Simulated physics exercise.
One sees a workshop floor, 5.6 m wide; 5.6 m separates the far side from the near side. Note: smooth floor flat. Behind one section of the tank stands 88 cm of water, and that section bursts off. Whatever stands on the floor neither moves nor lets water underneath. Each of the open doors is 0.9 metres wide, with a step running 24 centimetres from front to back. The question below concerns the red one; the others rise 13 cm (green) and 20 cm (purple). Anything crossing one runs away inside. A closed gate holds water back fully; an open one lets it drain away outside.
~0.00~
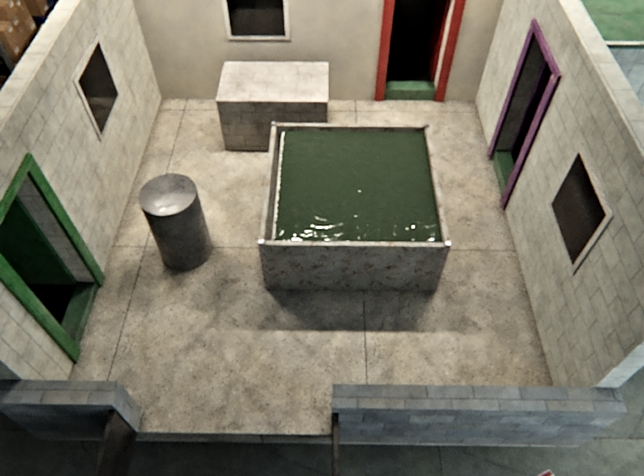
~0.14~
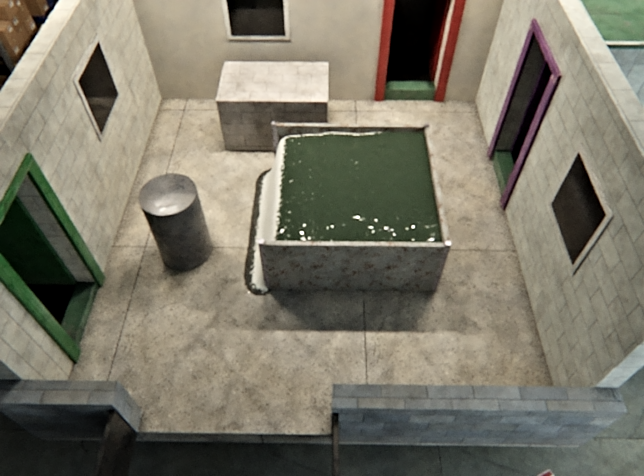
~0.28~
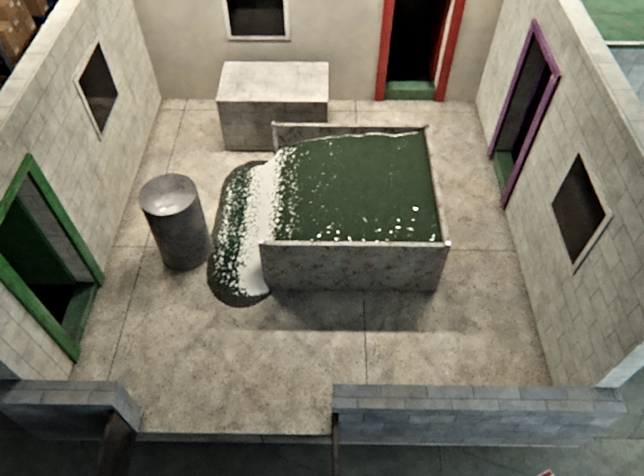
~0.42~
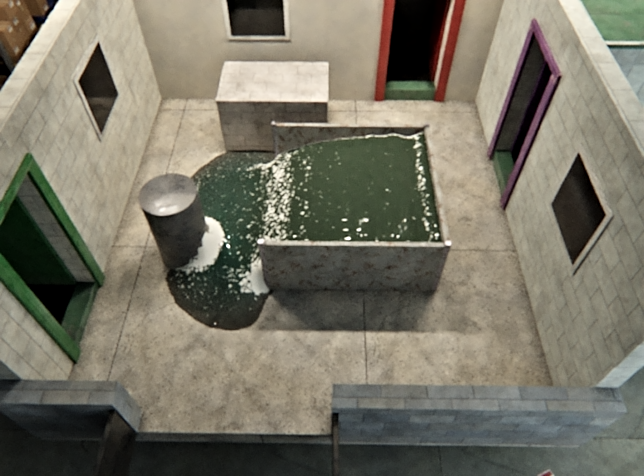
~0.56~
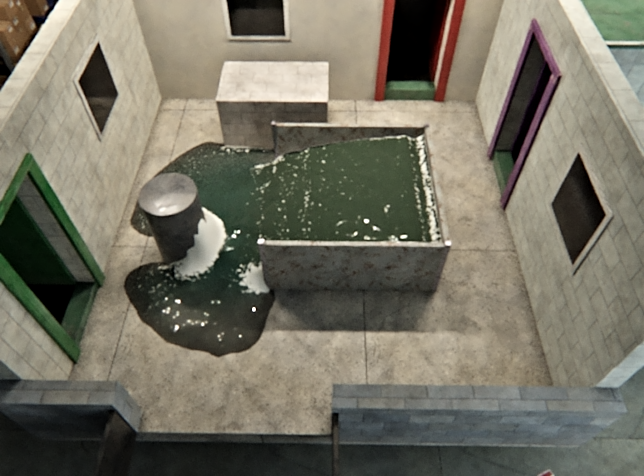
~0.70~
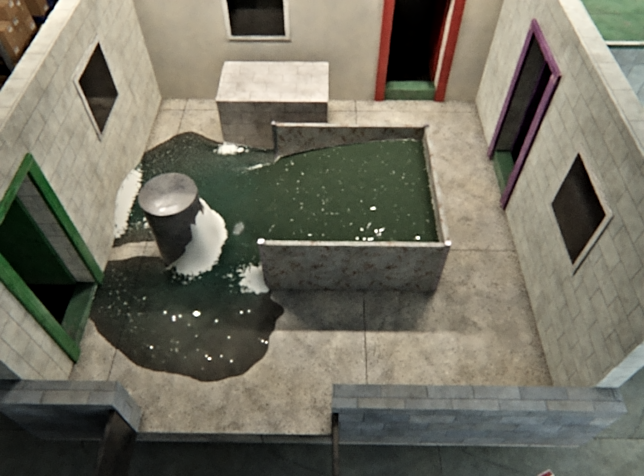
Square tank of dark green water losing its left side, the water pouring out, surging around a cylinder and spreading across the floor.
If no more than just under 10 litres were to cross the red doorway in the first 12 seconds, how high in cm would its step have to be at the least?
It would need to be about 6.5 cm high.
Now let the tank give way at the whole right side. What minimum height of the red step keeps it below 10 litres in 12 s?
Then it needs around 29 cm.
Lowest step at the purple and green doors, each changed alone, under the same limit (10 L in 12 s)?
About 9.5 cm at purple and 31 cm at green.
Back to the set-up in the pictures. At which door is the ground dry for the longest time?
Door: Purple.
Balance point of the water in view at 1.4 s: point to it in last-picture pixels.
Look at about (263, 223) in the last view.
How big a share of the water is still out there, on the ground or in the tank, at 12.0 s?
I'd estimate some 64 in a hundred.
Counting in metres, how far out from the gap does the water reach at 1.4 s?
Some 3.6 m out.
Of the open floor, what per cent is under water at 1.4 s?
Approximately 35 % of the floor.
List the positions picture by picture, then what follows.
The first picture shows the tank at (352, 183) is whole and still, 88 cm deep; the red door at (417, 50) is dry.
In the second picture, the front is at (251, 284), 0.3 m from the gap at (275, 212); 0.4 m2 of floor is wet, 88 cm left at the back.
In the third picture, the gap is at (275, 213), the front 0.8 m out at (213, 268); the back of the tank holds 88 cm.
In the fourth picture, the gap is at (275, 215), the front 1.4 m out at a hidden place; the back of the tank holds 82 cm.
In the fifth picture, water pours out at (275, 215) and has run 2.0 m, to (138, 223); about 10 cm deep outside, 75 cm at the back.
In the sixth picture, the gap is at (275, 216), the front 2.3 m out at (92, 310); the back of the tank holds 76 cm; the red door at (417, 50), 3.6 m from the gap, is still 2.5 m from the nearest water.
After 1.4 s water covers 35 % of the floor, deepest (56 cm) near (60, 408); it has not reached the red door.
After 3.0 s water covers 55 % of the floor, deepest (44 cm) near (230, 112); 9 cm at the red door, 0 litres in over its 23 cm step.
After 12.0 s water covers 100 % of the floor, deepest (12 cm) near (465, 101); 9 cm at the red door, 0 litres in over its 23 cm step.
At the red door as built, the water arrived by 2.6 s and peaked near 9 cm at 3.2 s.
With a step of 5.5 cm, 20 litres would have come in within the 12 s; with 7.5 cm, 6 litres. So under 10 litres takes about 6.5 cm.
